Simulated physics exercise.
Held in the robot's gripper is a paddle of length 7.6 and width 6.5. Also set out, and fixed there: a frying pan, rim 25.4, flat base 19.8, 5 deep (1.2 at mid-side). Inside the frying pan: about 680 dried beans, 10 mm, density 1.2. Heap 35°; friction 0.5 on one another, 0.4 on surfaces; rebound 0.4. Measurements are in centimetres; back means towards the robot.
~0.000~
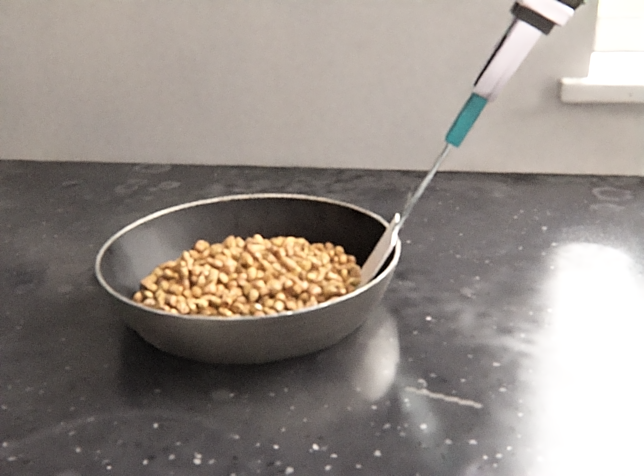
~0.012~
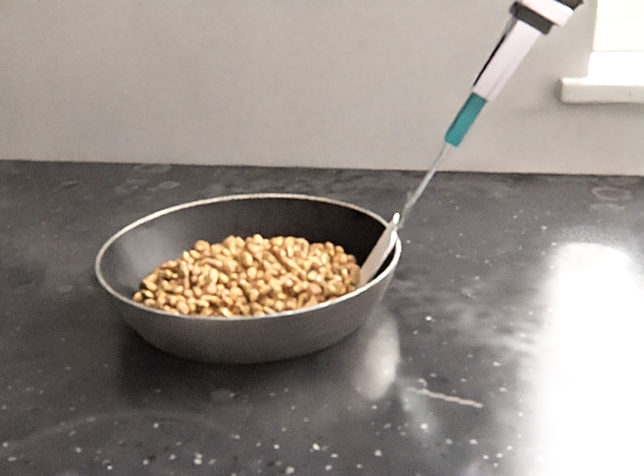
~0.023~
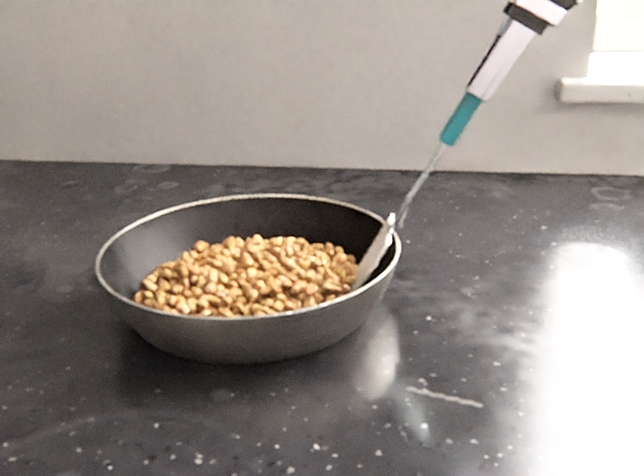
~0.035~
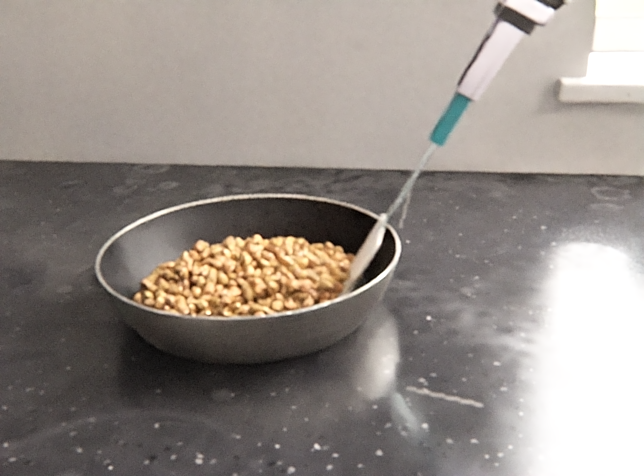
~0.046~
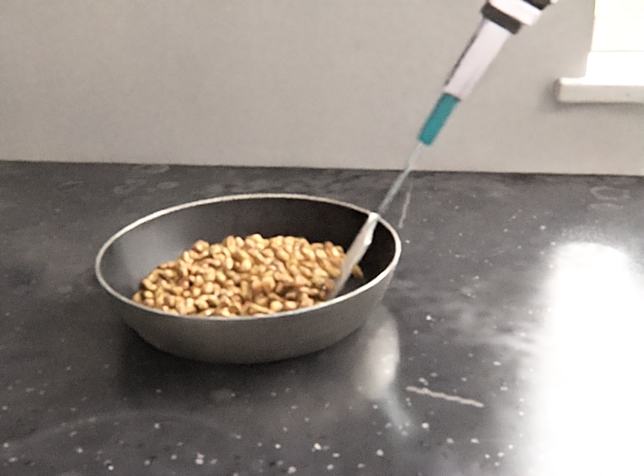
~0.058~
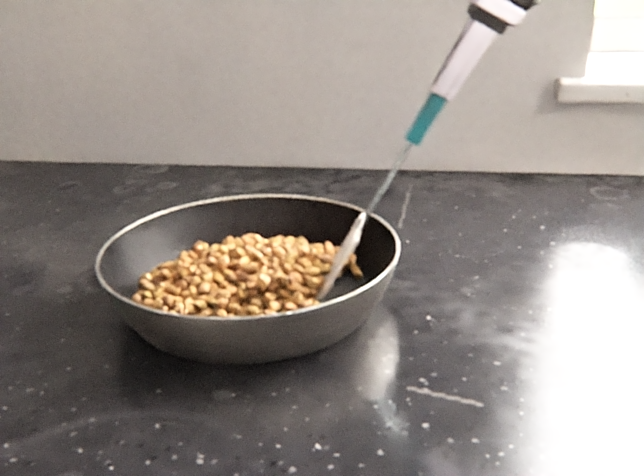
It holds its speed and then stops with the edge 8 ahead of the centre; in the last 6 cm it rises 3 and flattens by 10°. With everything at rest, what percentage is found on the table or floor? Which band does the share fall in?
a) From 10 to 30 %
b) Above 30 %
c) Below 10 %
Option c: Below 10 %.
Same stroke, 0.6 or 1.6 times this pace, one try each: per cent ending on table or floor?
First try around 0 %, second try around 10 %.
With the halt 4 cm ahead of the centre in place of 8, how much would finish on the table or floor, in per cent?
Estimate: Approx. 0 %.
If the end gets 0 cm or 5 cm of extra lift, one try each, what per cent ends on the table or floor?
Roughly 5 % and then 5 %.
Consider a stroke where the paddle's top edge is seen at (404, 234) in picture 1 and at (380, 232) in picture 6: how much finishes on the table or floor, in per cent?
About 0 per cent.
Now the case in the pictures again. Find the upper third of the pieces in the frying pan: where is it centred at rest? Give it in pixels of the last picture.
Centre: Roughly (157, 264).
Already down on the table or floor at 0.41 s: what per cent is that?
Some 5 per cent.
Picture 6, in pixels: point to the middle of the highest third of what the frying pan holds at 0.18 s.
Around (188, 262).
After 0.12 s, sloping 61°, highest piece 5 above the table; 683 in the frying pan.
After 0.18 s, sloping 58°, highest piece 5 above the table; 683 in the frying pan.
After 0.41 s, sloping 51°, highest piece 6 above the table; 657 in the frying pan, 23 on the table or floor, 3 on the blade or in flight.
After 1.46 s, sloping 51°, highest piece 6 above the table; 657 in the frying pan, 26 on the table or floor.
At rest, 657 in the frying pan, 26 on the table or floor. That is 4 % on the table or floor.
